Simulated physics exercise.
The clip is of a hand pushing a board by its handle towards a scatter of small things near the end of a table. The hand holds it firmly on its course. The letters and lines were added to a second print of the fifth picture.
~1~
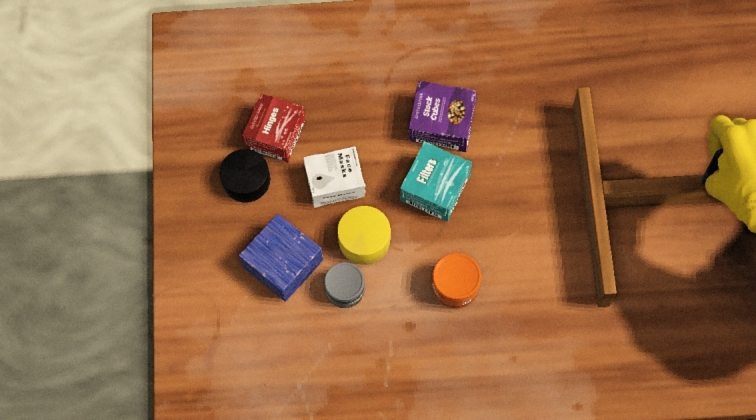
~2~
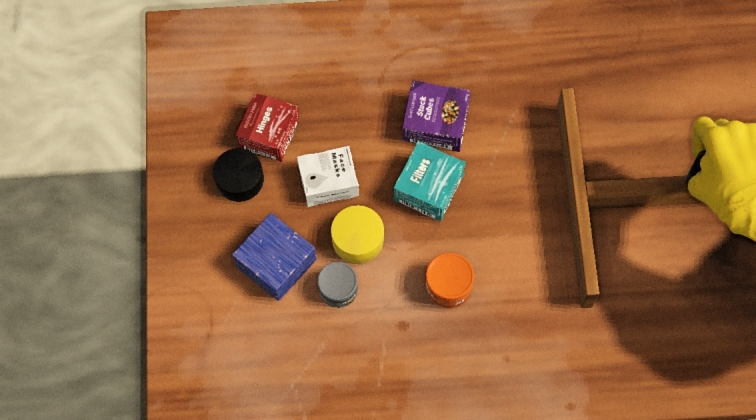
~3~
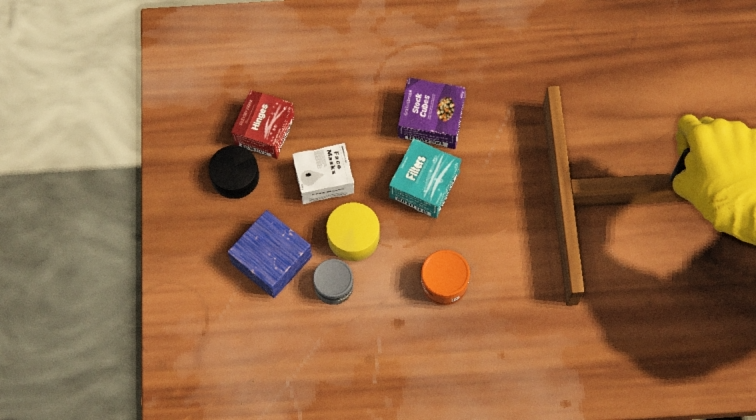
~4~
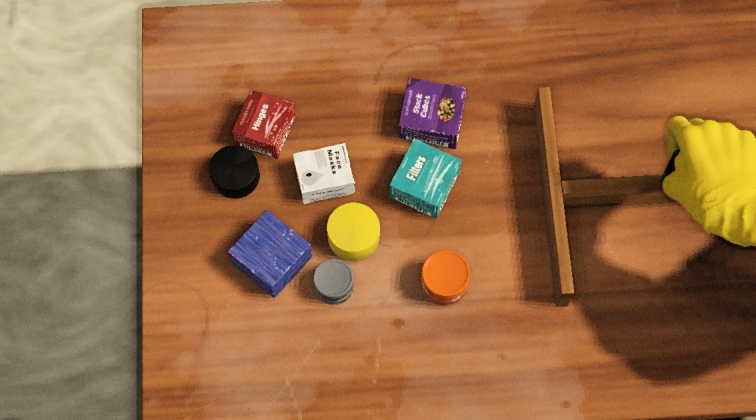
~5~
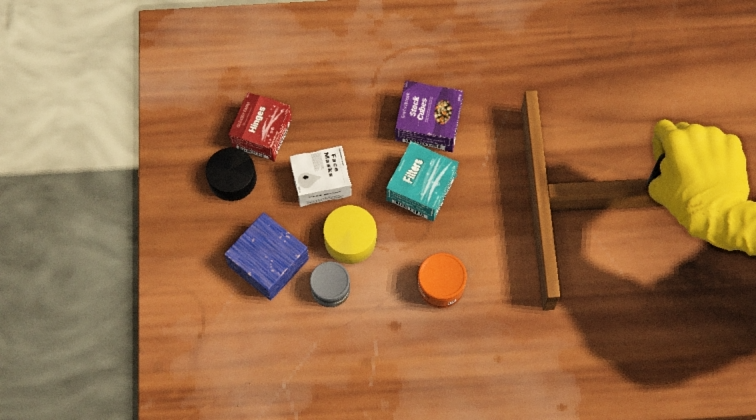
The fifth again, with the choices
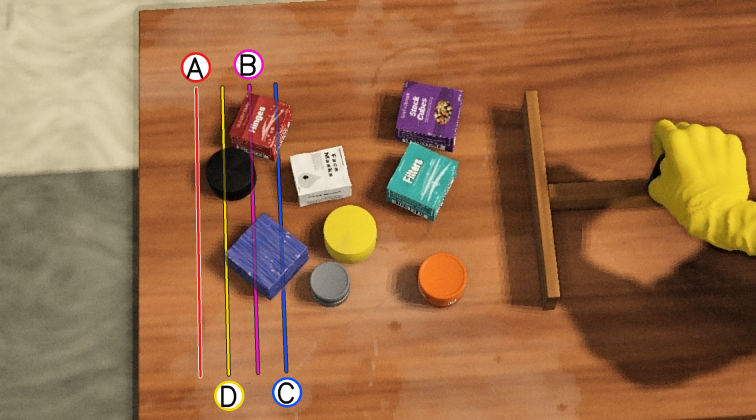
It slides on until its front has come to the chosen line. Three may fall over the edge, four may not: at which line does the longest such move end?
No farther than D.
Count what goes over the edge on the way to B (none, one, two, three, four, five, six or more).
In all, one.
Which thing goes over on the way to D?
It is the black tin.
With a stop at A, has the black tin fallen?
Yes.
On the marked copy, A at (198, 227); B at (254, 224); C at (281, 222); D at (225, 225).
With D. Early on, board (429, 197); orange tub (403, 283); purple packet (385, 118).
Further on, board (315, 204); black tin (175, 177); red box (222, 130).
At the end, board (227, 209); black tin over the edge; red box (137, 134); one fallen.
As for the rest, A drops four; B is within the limit but short; C is within the limit but short.
